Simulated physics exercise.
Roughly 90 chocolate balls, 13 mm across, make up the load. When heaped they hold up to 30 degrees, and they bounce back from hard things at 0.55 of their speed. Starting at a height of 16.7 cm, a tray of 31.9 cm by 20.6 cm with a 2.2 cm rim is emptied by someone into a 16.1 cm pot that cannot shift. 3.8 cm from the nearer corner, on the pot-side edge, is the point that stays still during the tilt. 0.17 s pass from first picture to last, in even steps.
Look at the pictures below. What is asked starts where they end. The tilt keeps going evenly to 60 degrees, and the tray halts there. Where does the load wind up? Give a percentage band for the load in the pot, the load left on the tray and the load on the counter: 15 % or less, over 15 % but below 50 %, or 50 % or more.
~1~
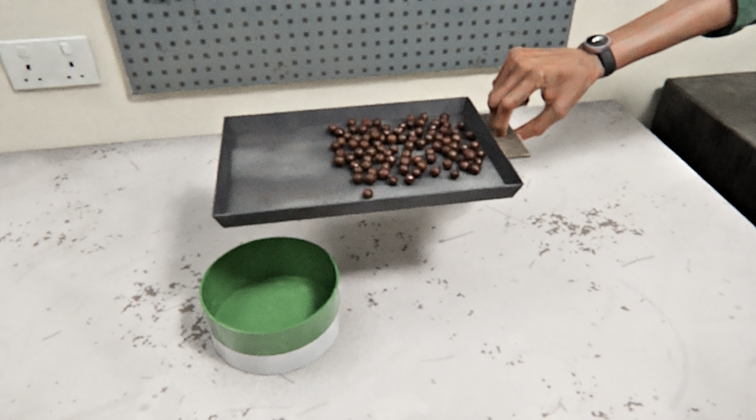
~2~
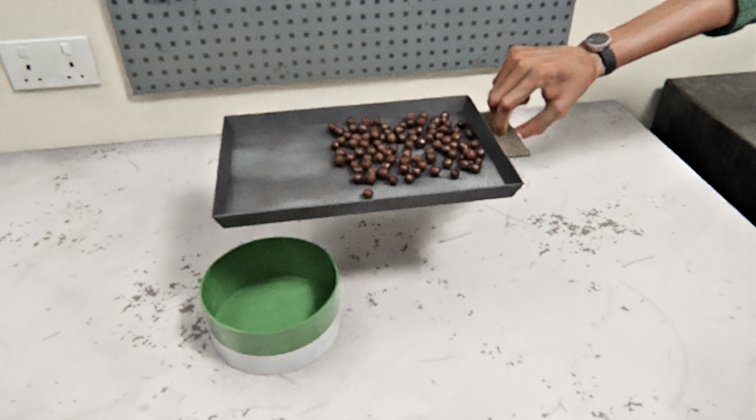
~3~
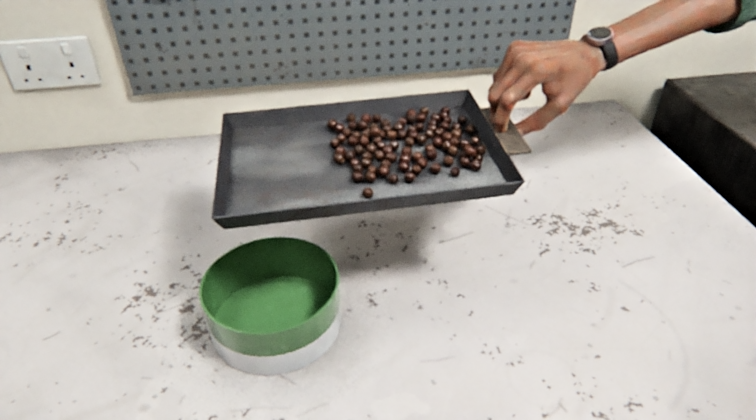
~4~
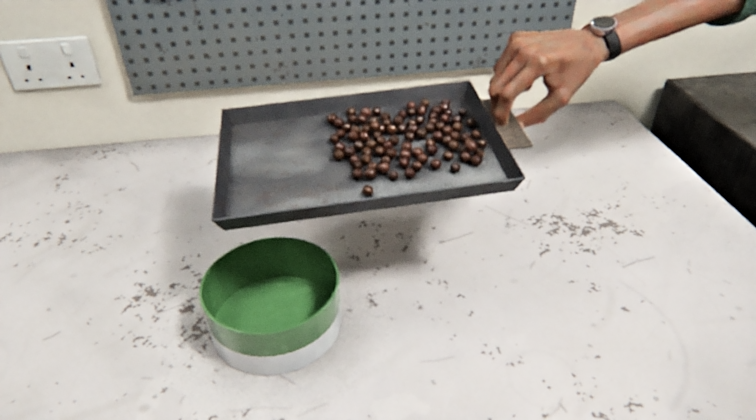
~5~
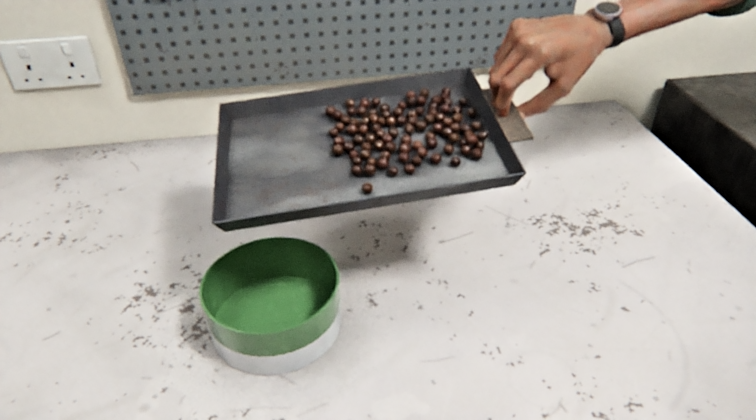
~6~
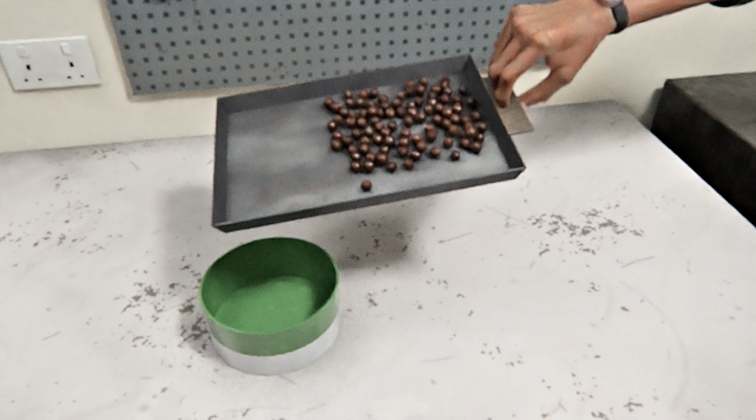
Pot: In between; tray: In between; counter: In between.
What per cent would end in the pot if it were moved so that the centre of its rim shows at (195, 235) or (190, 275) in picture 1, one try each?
I'd say close to 0 percent for the first spot and 10 percent for the second.
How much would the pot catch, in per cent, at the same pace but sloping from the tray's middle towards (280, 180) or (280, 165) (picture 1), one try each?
That would be close to 0 per cent and then close to 0 per cent.
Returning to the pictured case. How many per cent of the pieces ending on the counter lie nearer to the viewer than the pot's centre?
I'd put it at around 100 per cent.
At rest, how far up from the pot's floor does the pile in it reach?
About 1.5 centimetres.
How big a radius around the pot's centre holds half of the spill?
I'd say around 22 centimetres.
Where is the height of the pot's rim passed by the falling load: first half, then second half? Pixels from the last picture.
Around (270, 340), then around (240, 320).
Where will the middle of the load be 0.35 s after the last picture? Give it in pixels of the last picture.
Look about (352, 162) in the last view.
Then, 0.21 s after the last picture, tilt 37 degrees; the tray holds 100 %, the pot 0 %.
Then, 0.35 s after the last picture, tilt 53 degrees; the tray holds 100 %, the pot 0 %.
Then, 0.62 s after the last picture, tilt 60 degrees; the tray holds 40 %, the pot 10 %.
In the end, pot 30 %, tray 30 %, counter 40 %.
